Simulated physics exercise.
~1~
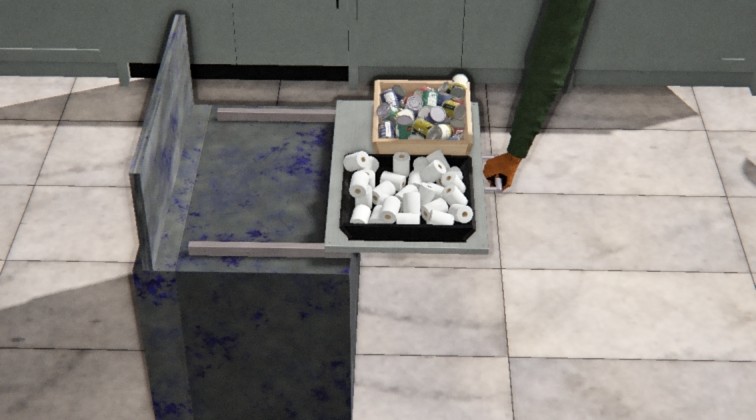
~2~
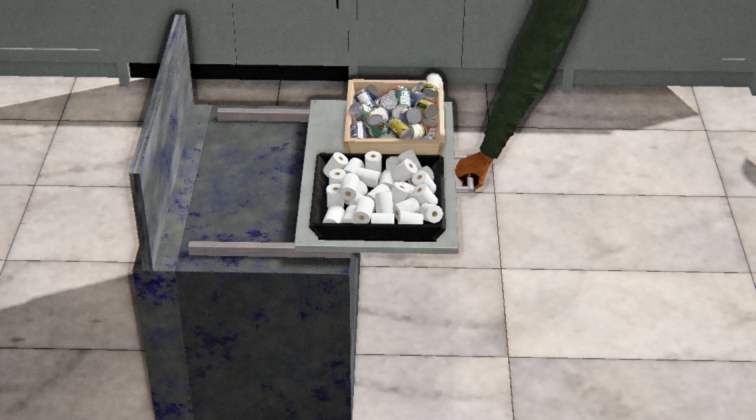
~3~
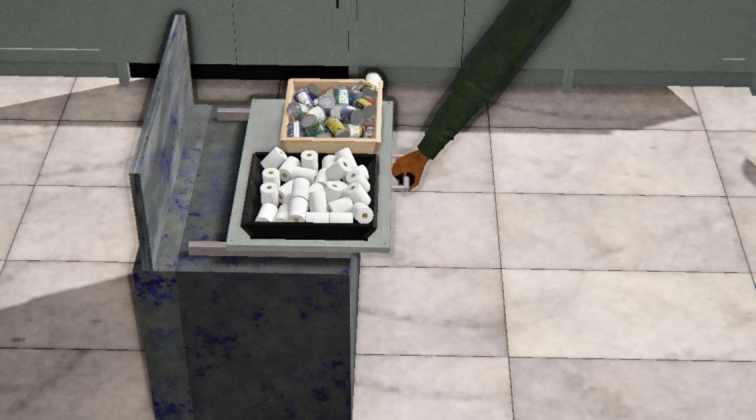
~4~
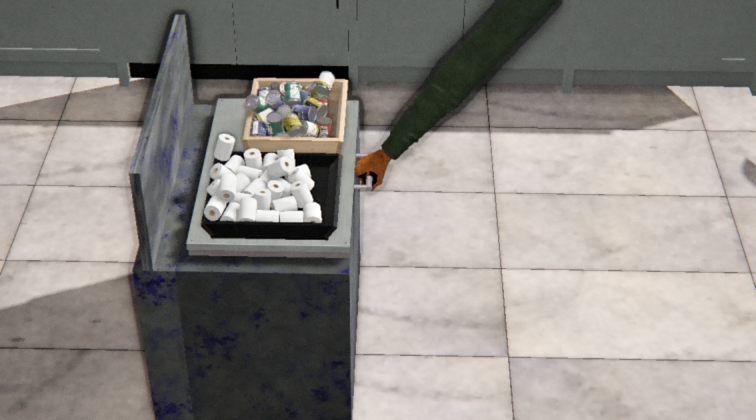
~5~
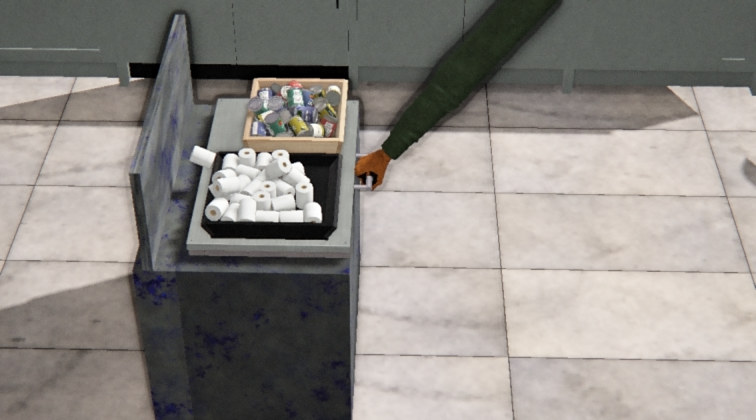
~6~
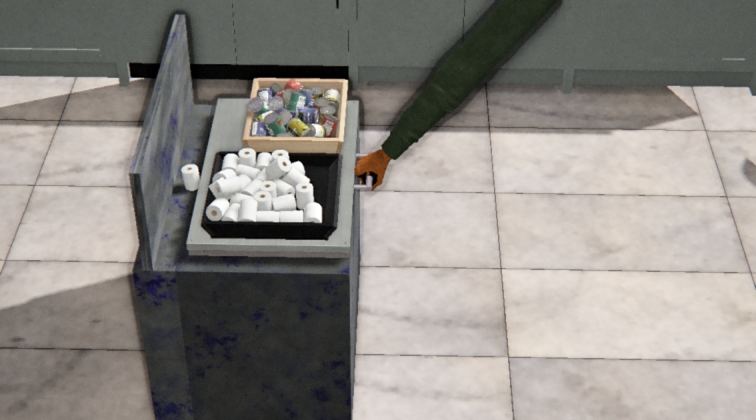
On a pale marble-tiled floor in front of grey-green cabinets, a grey shelf on slides sticks out to the right of a dark, blue-blotched unit, carrying a wooden crate of small tins and a black crate of white paper rolls. A hand in a dark green sleeve grips the handle and pushes the shelf steadily left. As the shelf closes and stops, the rolls bunch toward the left of the black crate. One roll rises over that side and tips outward. It drops beside the back panel and stands upright outside the crate, while the tins stay in theirs.
